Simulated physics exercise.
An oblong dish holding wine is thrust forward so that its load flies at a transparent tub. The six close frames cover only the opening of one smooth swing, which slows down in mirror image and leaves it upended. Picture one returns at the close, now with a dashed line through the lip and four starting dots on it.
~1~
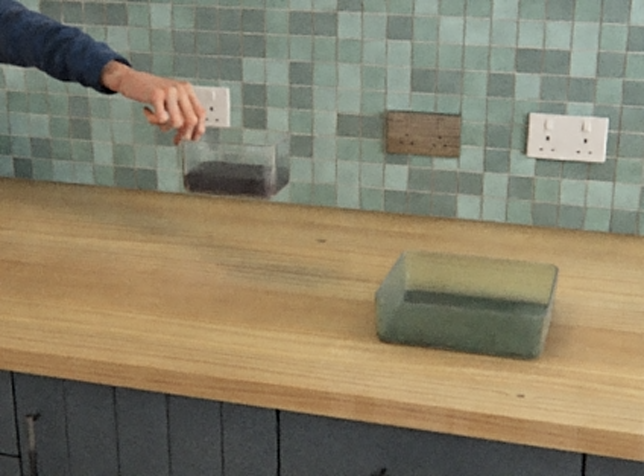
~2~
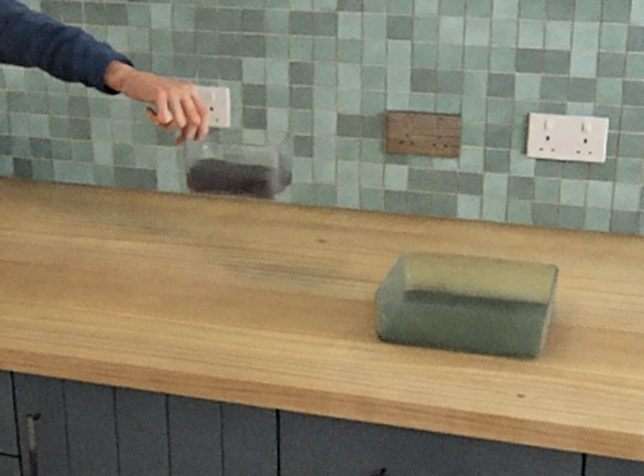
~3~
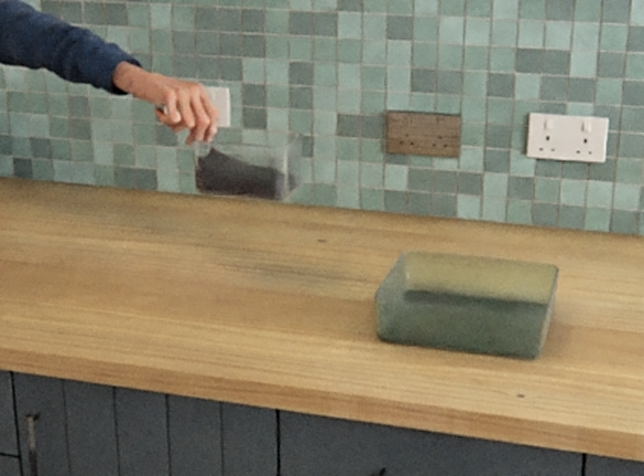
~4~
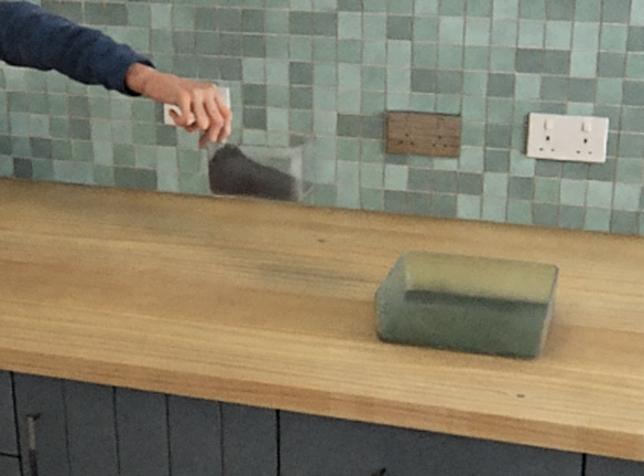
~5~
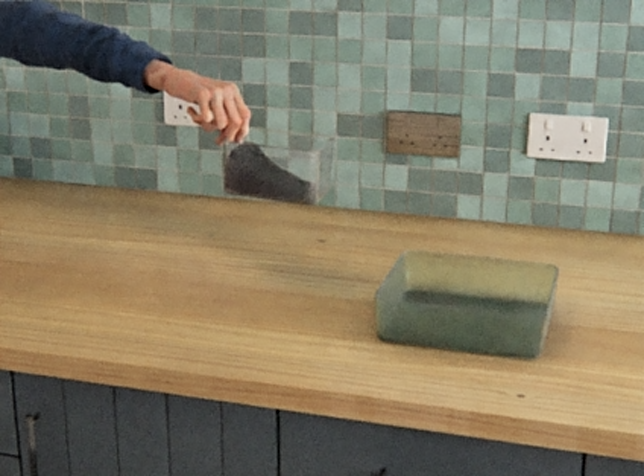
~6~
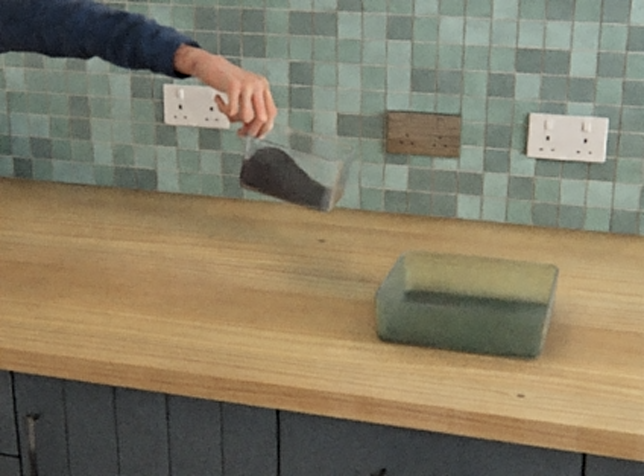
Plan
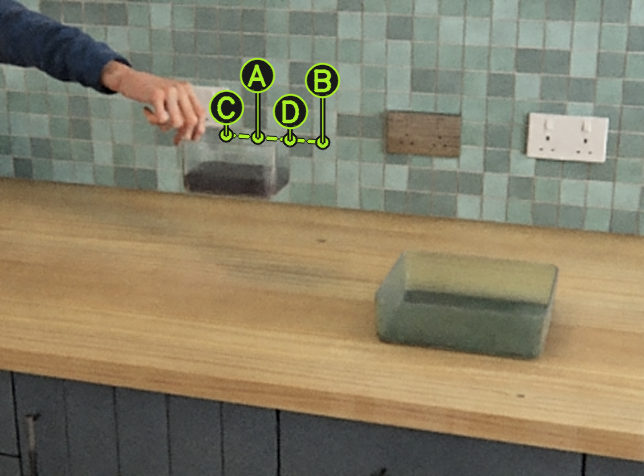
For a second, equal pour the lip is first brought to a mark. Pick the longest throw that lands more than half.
Use dot A.
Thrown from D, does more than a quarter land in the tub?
Yes, clearly.
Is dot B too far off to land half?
No, not at all.
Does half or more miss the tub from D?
No.
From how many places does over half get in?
Three.
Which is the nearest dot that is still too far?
Here it is dot C.
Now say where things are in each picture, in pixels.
Upright, lip at (281, 139); tub from (377, 338) to (542, 358); nothing has left yet.
Upright, lip at (284, 139); nothing has left yet.
Upright, lip at (294, 140); nothing has left yet.
Upright, lip at (308, 141); nothing has left yet.
Tipped about 3°, lip at (326, 144); nothing has left yet.
Tipped about 12°, lip at (348, 155); nothing has left yet.
On the marked copy, A at (257, 137); B at (322, 142); C at (226, 135); D at (290, 139).
For dot A, about 63 % lands in the tub, 28 % falls short and 10 % goes beside or beyond.
For dot B, about 78 % lands in the tub, 3 % falls short and 20 % goes beside or beyond.
For dot C, about 36 % lands in the tub, 56 % falls short and 7 % goes beside or beyond.
For dot D, about 75 % lands in the tub, 16 % falls short and 9 % goes beside or beyond.
